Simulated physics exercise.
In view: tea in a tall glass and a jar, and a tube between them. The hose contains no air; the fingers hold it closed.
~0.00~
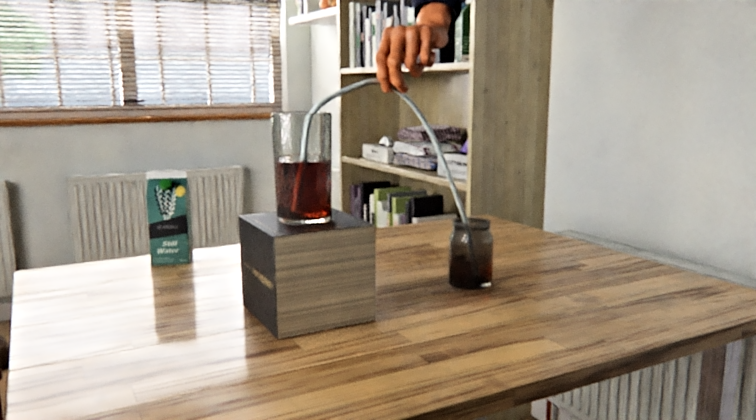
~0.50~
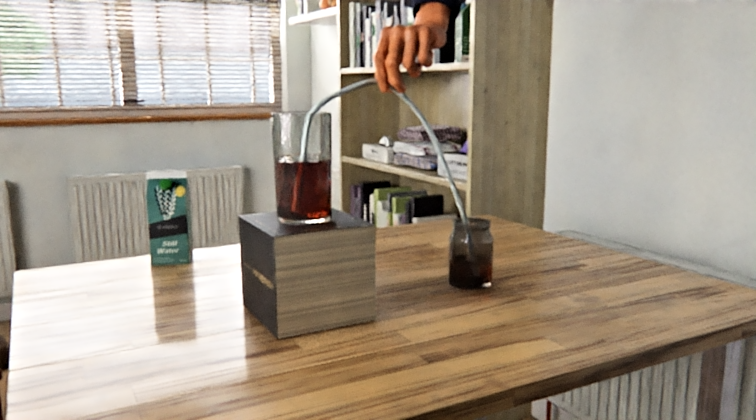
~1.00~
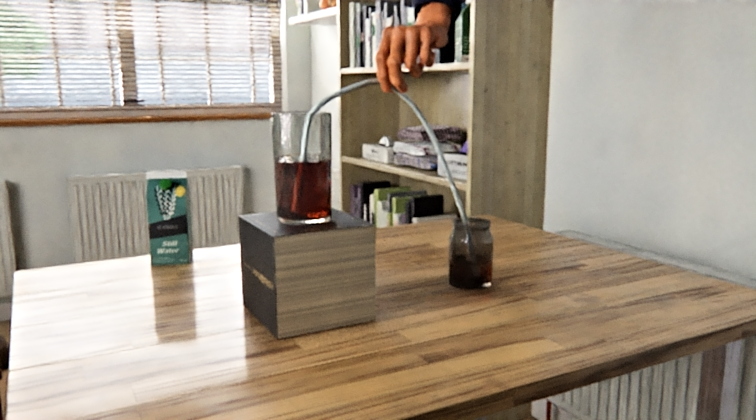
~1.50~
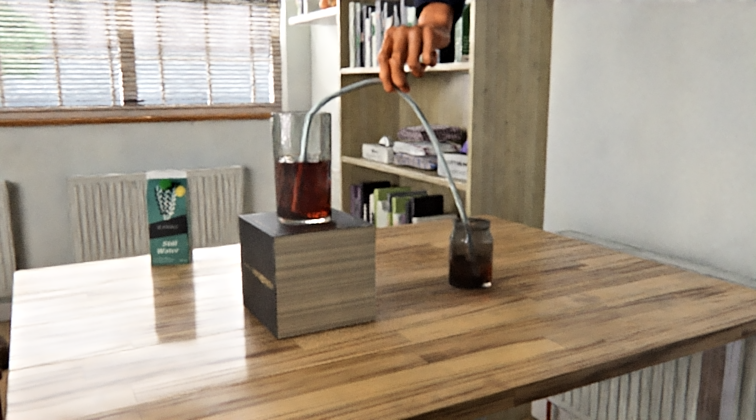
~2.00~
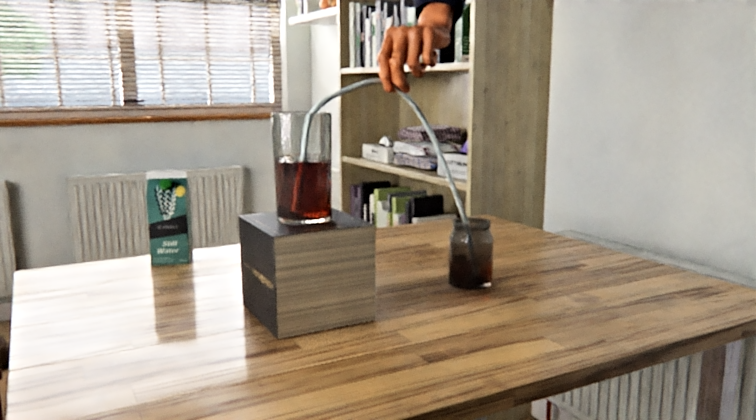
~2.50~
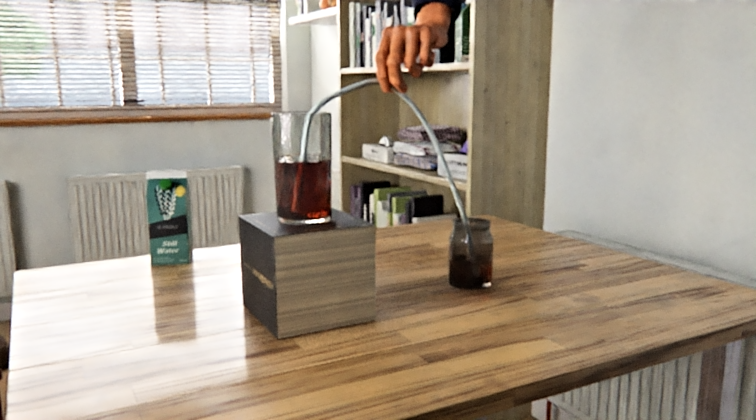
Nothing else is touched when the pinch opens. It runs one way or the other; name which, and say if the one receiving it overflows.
It flows - the right way, one that fills - overflow.
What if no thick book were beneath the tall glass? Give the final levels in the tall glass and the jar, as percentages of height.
In the order asked, around 40 and then 60 per cent.
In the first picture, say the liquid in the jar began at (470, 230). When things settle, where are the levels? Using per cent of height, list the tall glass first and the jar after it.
The first ends at 10 per cent, the second at 100 per cent.
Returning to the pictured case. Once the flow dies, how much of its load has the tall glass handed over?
About 85 in a hundred.
After 8.0 s, the tall glass is about a third full; the jar is about two thirds full.
After 20.0 s, the tall glass is about a quarter full; the jar is full to the brim; a puddle lies under the lower one.
After 45.0 s, the tall glass is nearly empty; the jar is full to the brim; a puddle lies under the lower one.
